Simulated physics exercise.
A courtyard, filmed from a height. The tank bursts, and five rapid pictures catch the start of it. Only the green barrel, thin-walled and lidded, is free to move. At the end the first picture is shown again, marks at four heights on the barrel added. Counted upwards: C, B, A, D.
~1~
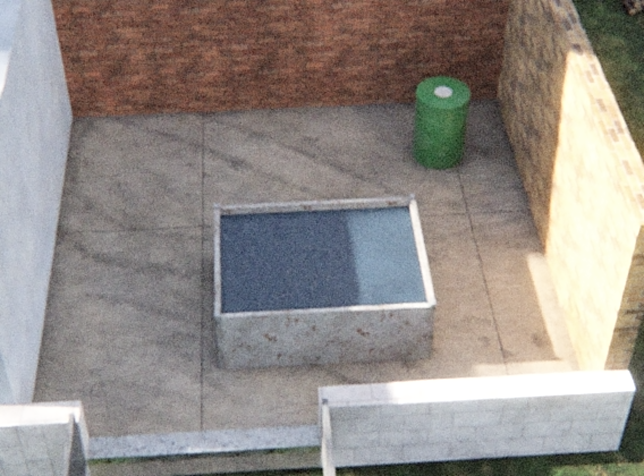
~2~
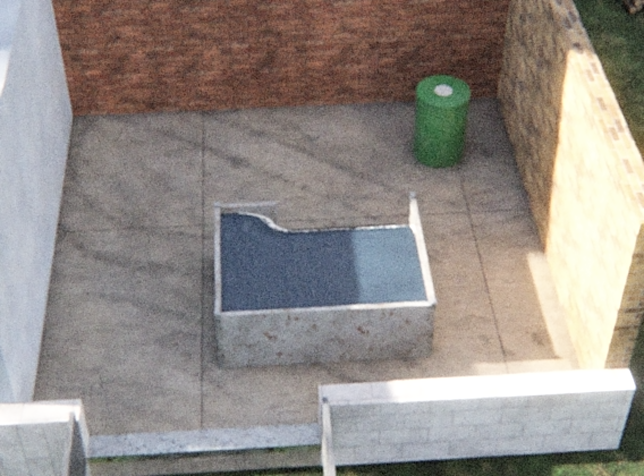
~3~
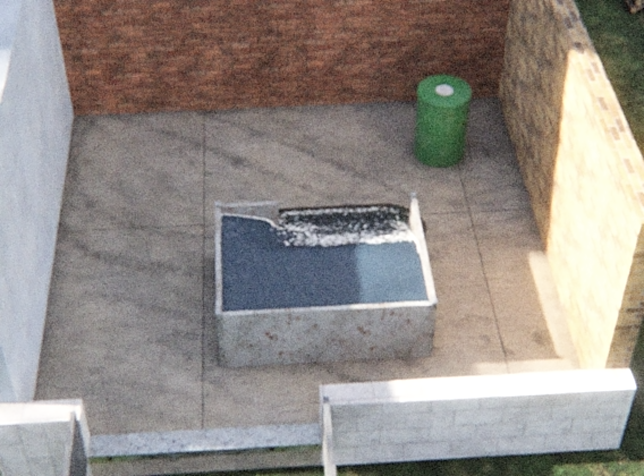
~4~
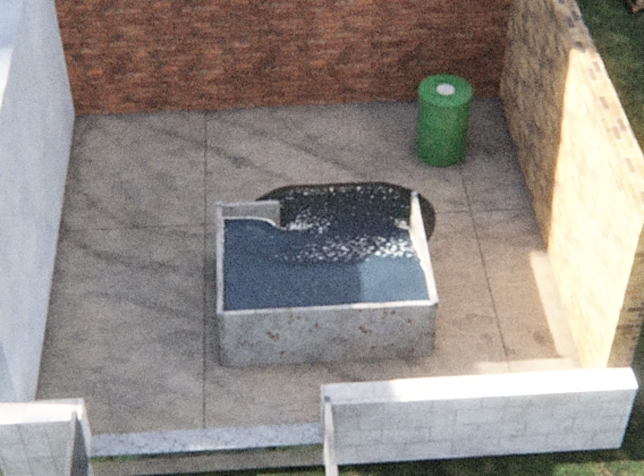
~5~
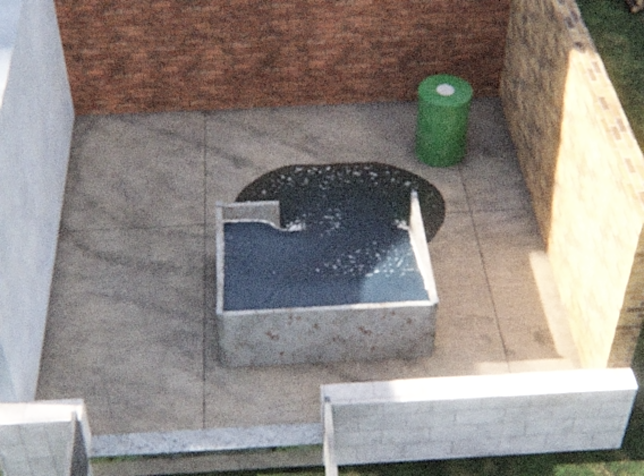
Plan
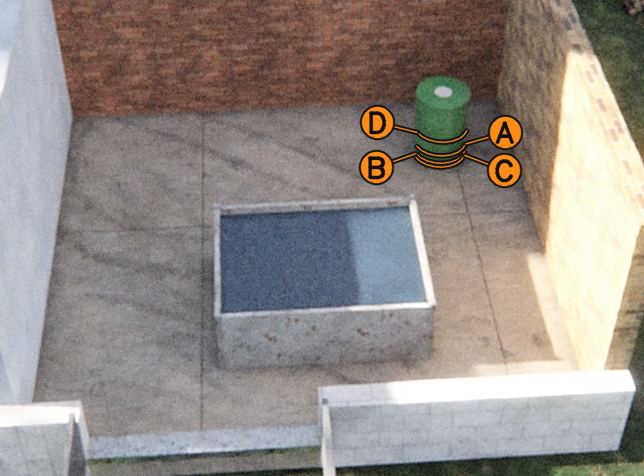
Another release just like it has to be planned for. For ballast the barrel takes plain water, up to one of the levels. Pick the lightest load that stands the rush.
The limit is D.
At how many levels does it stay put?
One of them.
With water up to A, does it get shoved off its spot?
Yes, it does.
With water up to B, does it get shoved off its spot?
Yes.
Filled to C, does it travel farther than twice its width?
Yes, it does.
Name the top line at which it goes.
Here it is line A.
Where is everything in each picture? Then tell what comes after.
Lid of the green barrel at (443, 92); tank full, its middle at (320, 259); open gate at (200, 397), in the first picture.
Water covers 2 % of the ground, mostly out of sight from here, in the second picture.
Water covers 5 % of the ground, mostly out of sight from here, in the third picture.
Water covers 8 % of the ground, mostly out of sight from here, in the fourth picture.
Lid of the green barrel at (446, 90); 12 % of the ground under water, its edge towards the barrel at (416, 180), in the fifth picture.
In orange, A at (443, 155); B at (442, 163); C at (442, 167); D at (444, 142); from the bottom up C, B, A, D.
If A is chosen, it is pushed about half its own width away.
If B is chosen, it is pushed about its own width away.
If C is chosen, it is pushed about 4 times its own width away.
If D is chosen, it does not move.
